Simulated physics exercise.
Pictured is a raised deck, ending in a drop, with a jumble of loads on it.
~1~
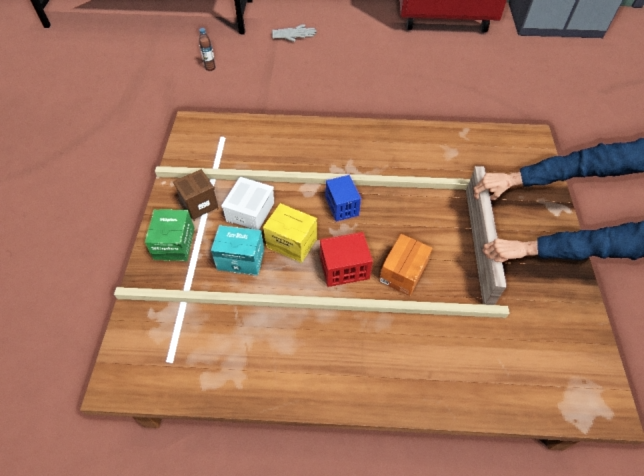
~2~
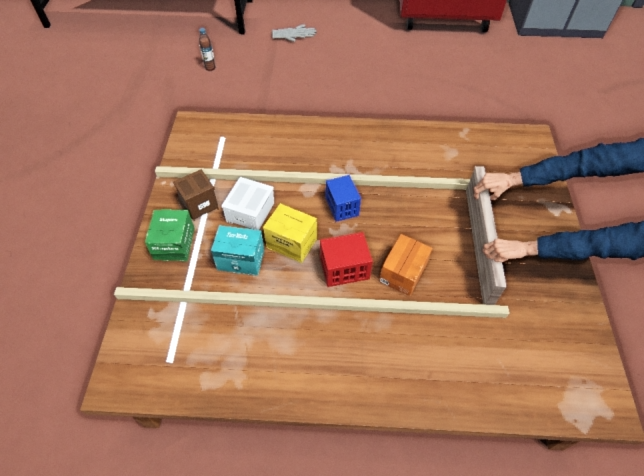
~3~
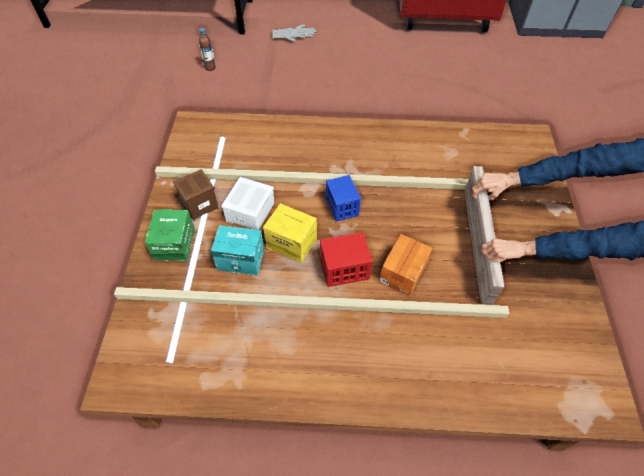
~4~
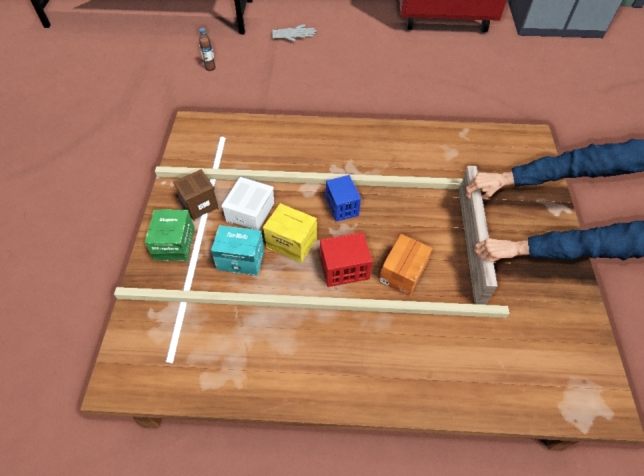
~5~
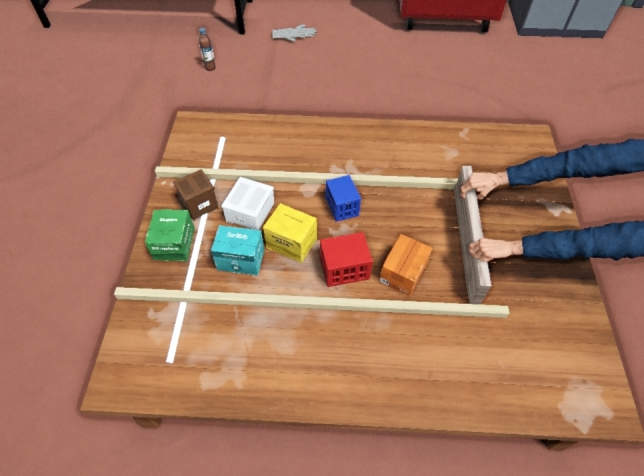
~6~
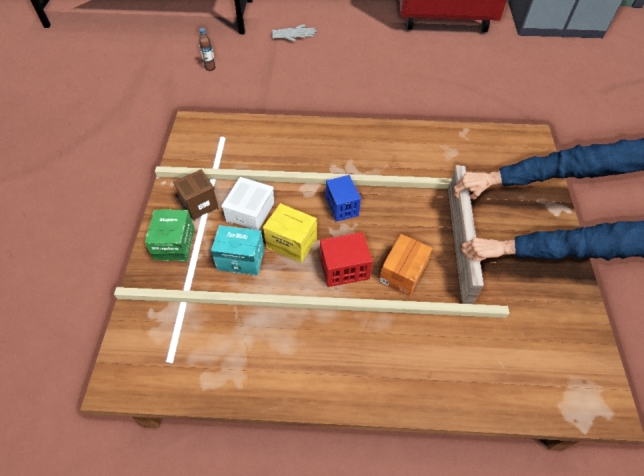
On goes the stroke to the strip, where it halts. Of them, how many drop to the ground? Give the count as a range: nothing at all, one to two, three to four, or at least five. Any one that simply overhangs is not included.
The count is three to four.
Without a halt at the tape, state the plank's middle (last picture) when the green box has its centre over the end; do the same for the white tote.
Approx. (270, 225) for the first, approx. (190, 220) for the second.
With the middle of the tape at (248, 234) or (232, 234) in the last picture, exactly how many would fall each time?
Ground tally per try: 1 / 1.
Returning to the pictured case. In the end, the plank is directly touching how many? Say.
Tally at the end: 3.
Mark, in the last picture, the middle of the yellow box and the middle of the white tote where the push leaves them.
The yellow box comes to rest at (173, 219), and the white tote comes to rest at (155, 195).
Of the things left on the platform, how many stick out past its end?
Things overhanging at the end: 2.
Early on, none off yet; green box at rest near (171, 235); brown tote at rest near (197, 195); turquoise box at rest near (239, 251).
Finally, the number that fall off is three or four; lost, turquoise box, brown tote and green box.
